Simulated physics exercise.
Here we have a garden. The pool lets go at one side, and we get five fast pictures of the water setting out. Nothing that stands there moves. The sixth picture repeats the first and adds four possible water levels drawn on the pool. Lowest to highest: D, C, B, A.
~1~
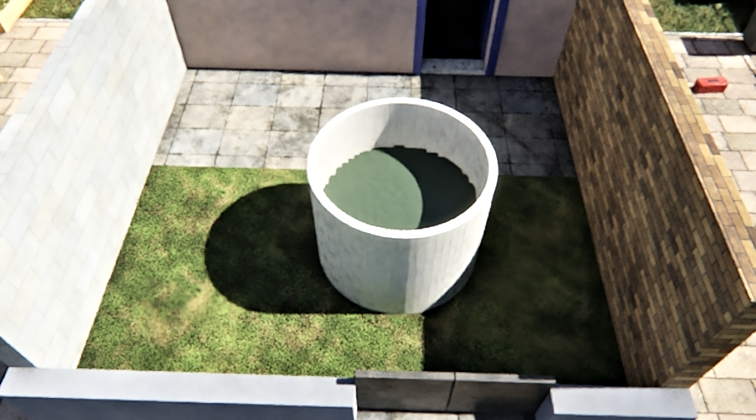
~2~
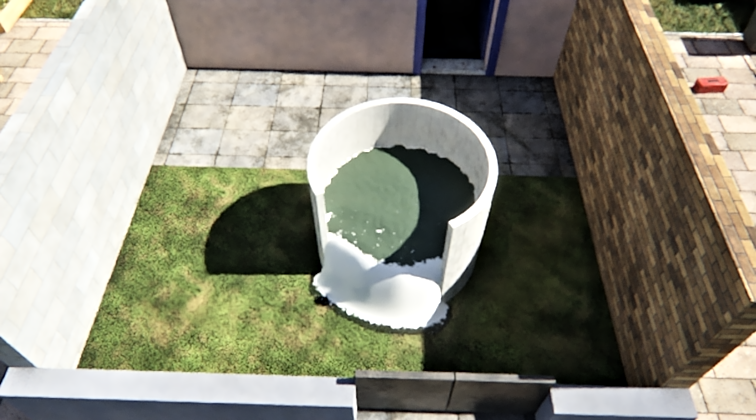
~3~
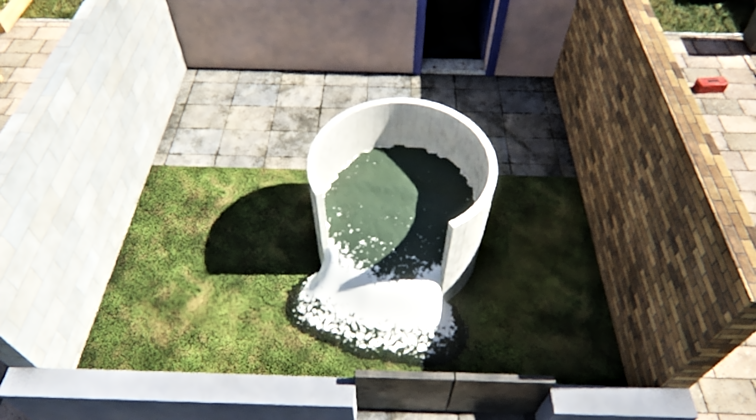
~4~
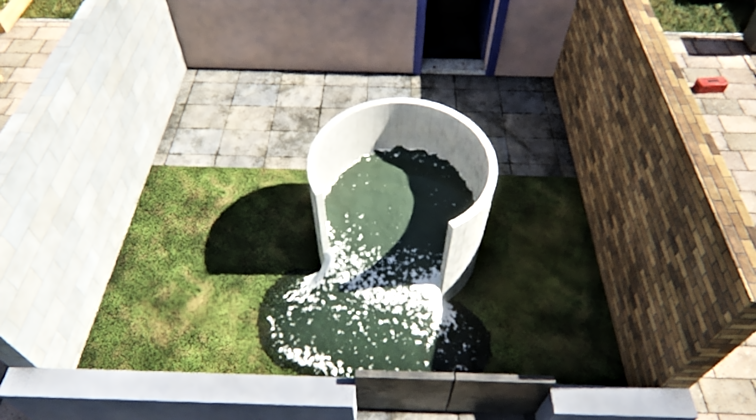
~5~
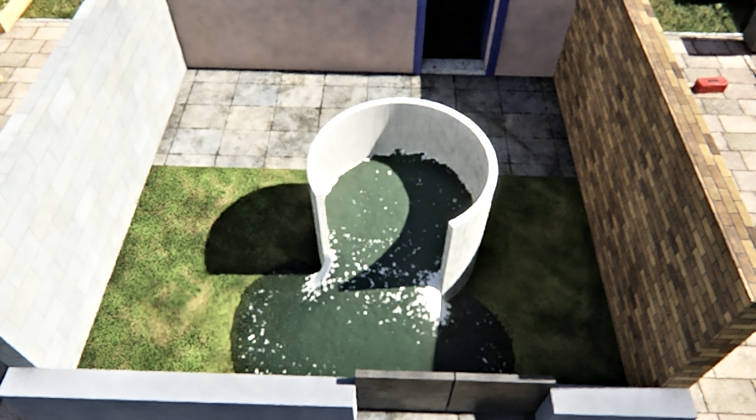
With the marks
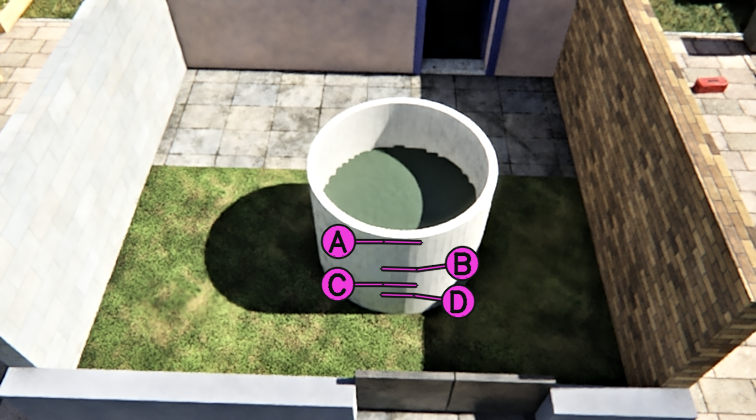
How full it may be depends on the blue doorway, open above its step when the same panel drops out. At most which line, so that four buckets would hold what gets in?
That is level B.
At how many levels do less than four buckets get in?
Three.
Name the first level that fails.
Level A.
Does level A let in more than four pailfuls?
Yes.
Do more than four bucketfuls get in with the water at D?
No, that is safe.
On the marked copy, A at (401, 242); B at (399, 269); C at (399, 284); D at (398, 295); from the bottom up D, C, B, A.
For level A, about 10 bucketfuls get in.
For level B, a bucket or two gets in.
For level C, nothing gets over.
For level D, nothing gets over.
